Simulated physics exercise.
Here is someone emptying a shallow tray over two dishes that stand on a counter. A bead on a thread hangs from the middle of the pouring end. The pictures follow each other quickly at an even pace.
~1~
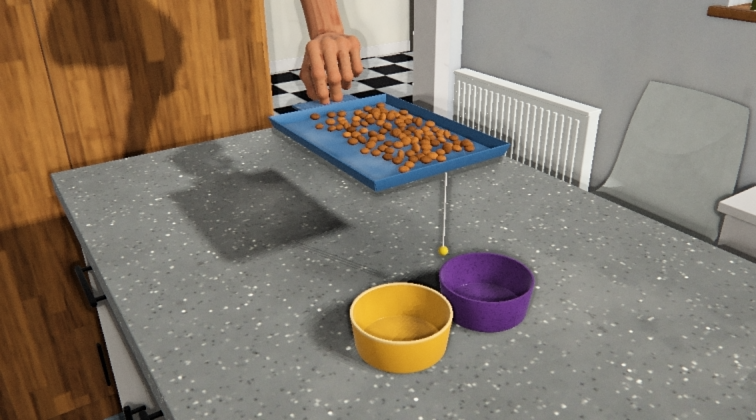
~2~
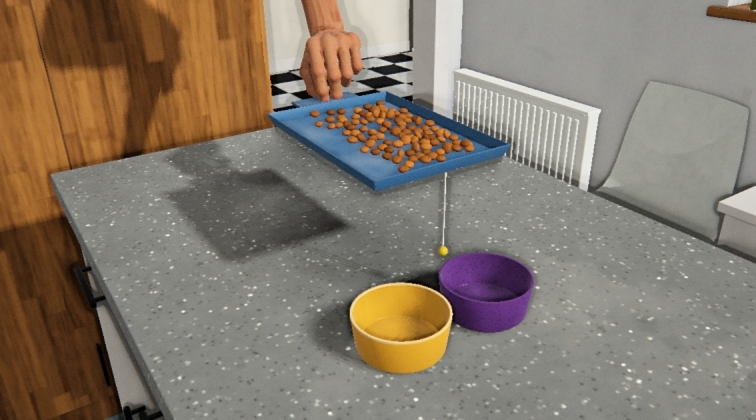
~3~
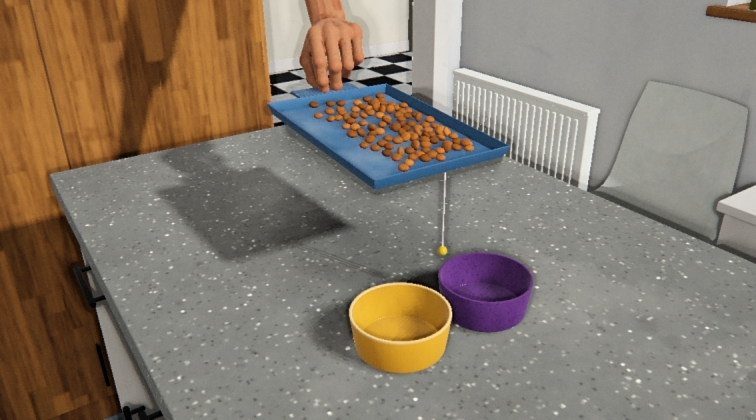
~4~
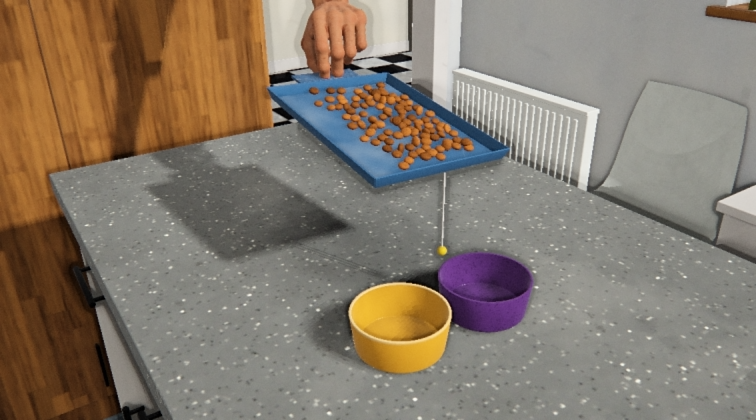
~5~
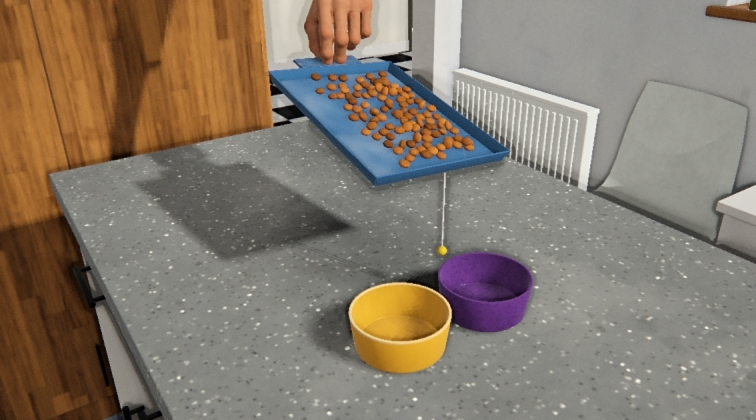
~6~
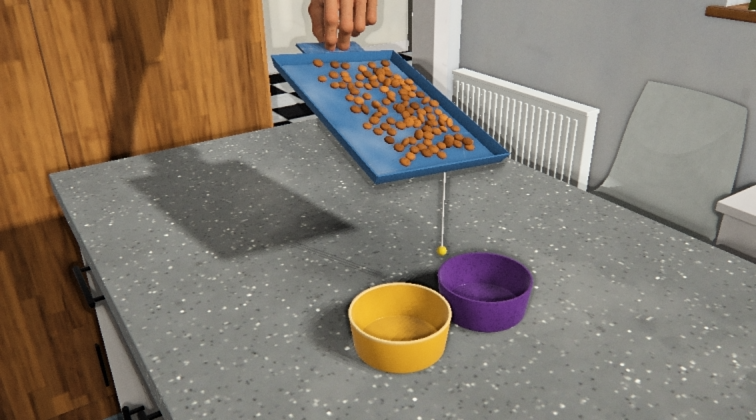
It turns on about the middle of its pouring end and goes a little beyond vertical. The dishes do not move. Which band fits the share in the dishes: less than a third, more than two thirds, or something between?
The two hold from one third to two thirds of the load.
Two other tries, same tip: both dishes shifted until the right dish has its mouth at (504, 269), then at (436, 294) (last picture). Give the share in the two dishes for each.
Roughly 70 per cent, and 10 per cent.
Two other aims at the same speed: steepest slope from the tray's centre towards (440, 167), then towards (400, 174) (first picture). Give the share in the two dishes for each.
Roughly 70 per cent, and 80 per cent.
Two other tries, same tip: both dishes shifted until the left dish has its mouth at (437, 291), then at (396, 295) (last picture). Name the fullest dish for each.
One: The right one. Two: The right-hand dish.
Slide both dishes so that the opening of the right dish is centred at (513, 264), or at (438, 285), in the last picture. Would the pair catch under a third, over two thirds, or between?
At the first place above two thirds, at the second under a third.
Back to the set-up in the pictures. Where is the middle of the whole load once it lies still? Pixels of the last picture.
Around (504, 294).
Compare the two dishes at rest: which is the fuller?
The winner is right.
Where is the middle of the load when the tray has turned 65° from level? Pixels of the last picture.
Close to (481, 155).
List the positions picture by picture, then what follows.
In the first frame, corners of the pouring end at (376, 179) and (505, 143), level; middle of the load at (394, 133), bits of cat kibble; left dish at (431, 351); right dish at (518, 312); bead on its thread at (443, 251).
In the second frame, corners of the pouring end at (376, 179) and (504, 144), level; middle of the load at (394, 132).
In the third frame, corners of the pouring end at (376, 177) and (504, 145), tipped barely, lowest at the right corner; middle of the load at (394, 127).
In the fourth frame, corners of the pouring end at (377, 176) and (504, 147), tipped a little, lowest at the right corner; middle of the load at (394, 120).
In the fifth frame, corners of the pouring end at (378, 174) and (505, 149), tipped a little, lowest at the right corner; middle of the load at (396, 114).
In the sixth frame, corners of the pouring end at (379, 173) and (505, 152), tipped clearly, lowest at the right corner; middle of the load at (398, 107); left dish at (430, 351); right dish at (517, 311).
Soon, tray tipped steeply; most on the tray; a stray few in the right dish; a stray few outside both; about a quarter in the air.
A while on, tray tipped past a quarter turn; about half in the right dish; about half outside both; a small part in the air.
Towards the end, tray tipped past a quarter turn; about half in the right dish; about half outside both.
Finally, tray tipped past a quarter turn; none in the left dish; about half in the right dish; about half outside both.
